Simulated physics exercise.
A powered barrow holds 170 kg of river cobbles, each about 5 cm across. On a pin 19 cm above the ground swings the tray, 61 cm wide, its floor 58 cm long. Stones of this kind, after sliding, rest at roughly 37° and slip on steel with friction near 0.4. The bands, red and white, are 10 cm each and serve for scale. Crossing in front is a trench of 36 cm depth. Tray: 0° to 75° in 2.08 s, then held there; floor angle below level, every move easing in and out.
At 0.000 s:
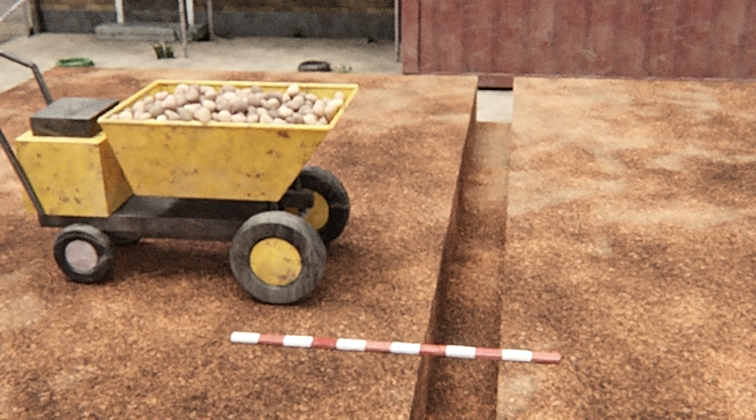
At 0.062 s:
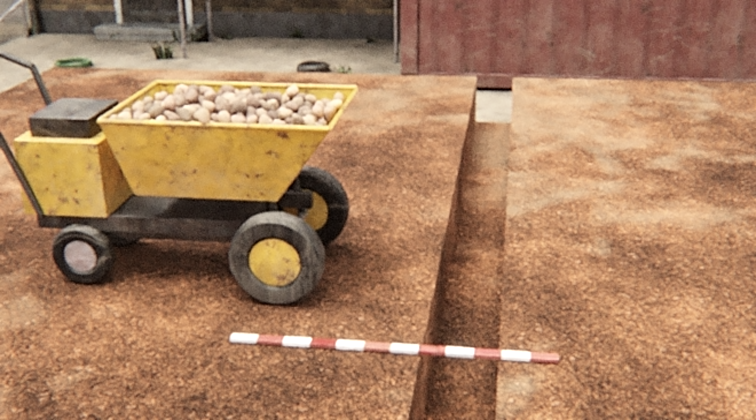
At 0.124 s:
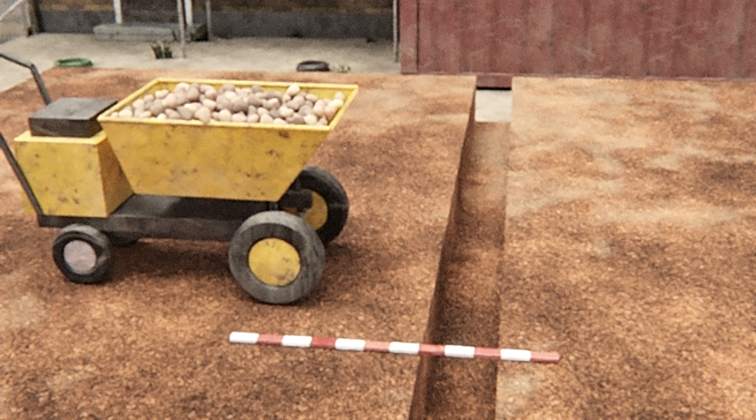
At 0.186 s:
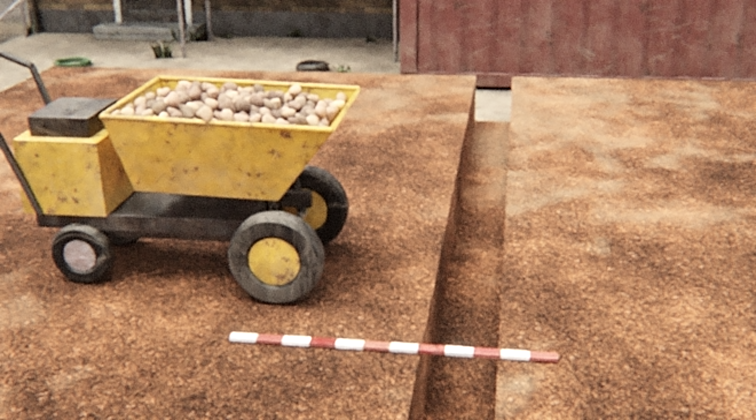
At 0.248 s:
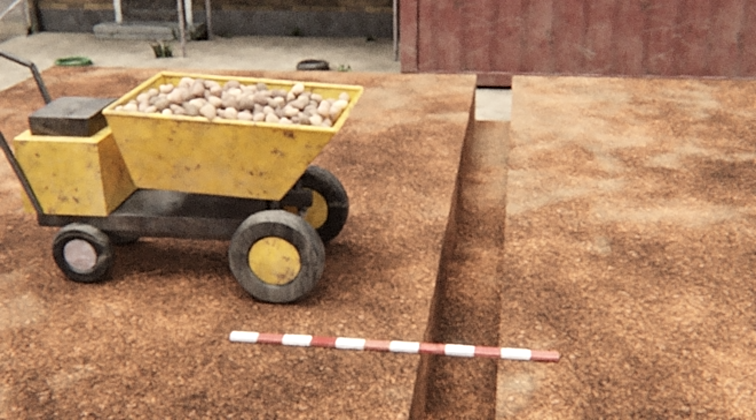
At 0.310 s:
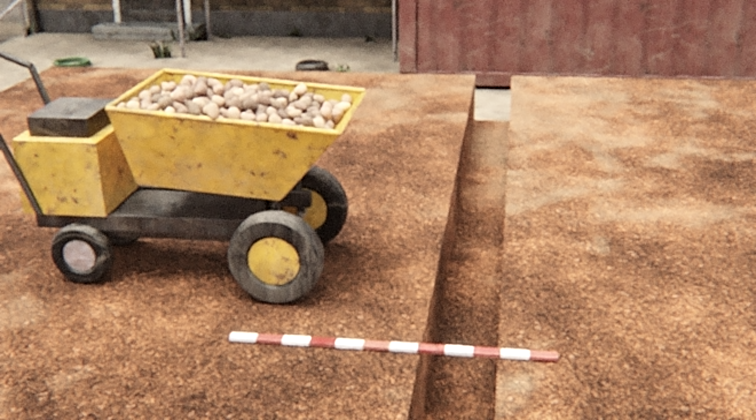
The yellow tray of a small wheeled barrow, loaded with rounded stones, sits level at first, then tilts slightly down to the right, the stones shifting a little, while the wheels stay still beside a trench and a red-and-white pole.
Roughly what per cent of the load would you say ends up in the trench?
I'd say 93 per cent ends up in the trench.
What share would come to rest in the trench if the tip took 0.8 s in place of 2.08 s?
About 80 percent, I'd say.
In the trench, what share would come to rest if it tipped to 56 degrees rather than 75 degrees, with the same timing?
It would be near 55 per cent.
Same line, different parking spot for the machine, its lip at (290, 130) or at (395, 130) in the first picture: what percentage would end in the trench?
It comes to about 75 and 15 in a hundred.
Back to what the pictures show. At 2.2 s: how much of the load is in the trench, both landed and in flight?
By then, around 55 percent.
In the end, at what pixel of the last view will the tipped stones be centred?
Near (468, 323).
After 1.6 s the floor is at 63°; 96 % in the tray, 4 % in the trench; the foremost stones are at (480, 316).
After 2.2 s the floor is at 75°; 38 % in the tray, 57 % in the trench, 5 % past the trench; the foremost stones are at (607, 280).
After 2.5 s the floor is at 75°; 17 % in the tray, 77 % in the trench, 6 % past the trench; the foremost stones are at (661, 299).
After 4.5 s the floor is at 75°; 0 % in the tray, 93 % in the trench, 6 % past the trench; the foremost stones are at (681, 302).
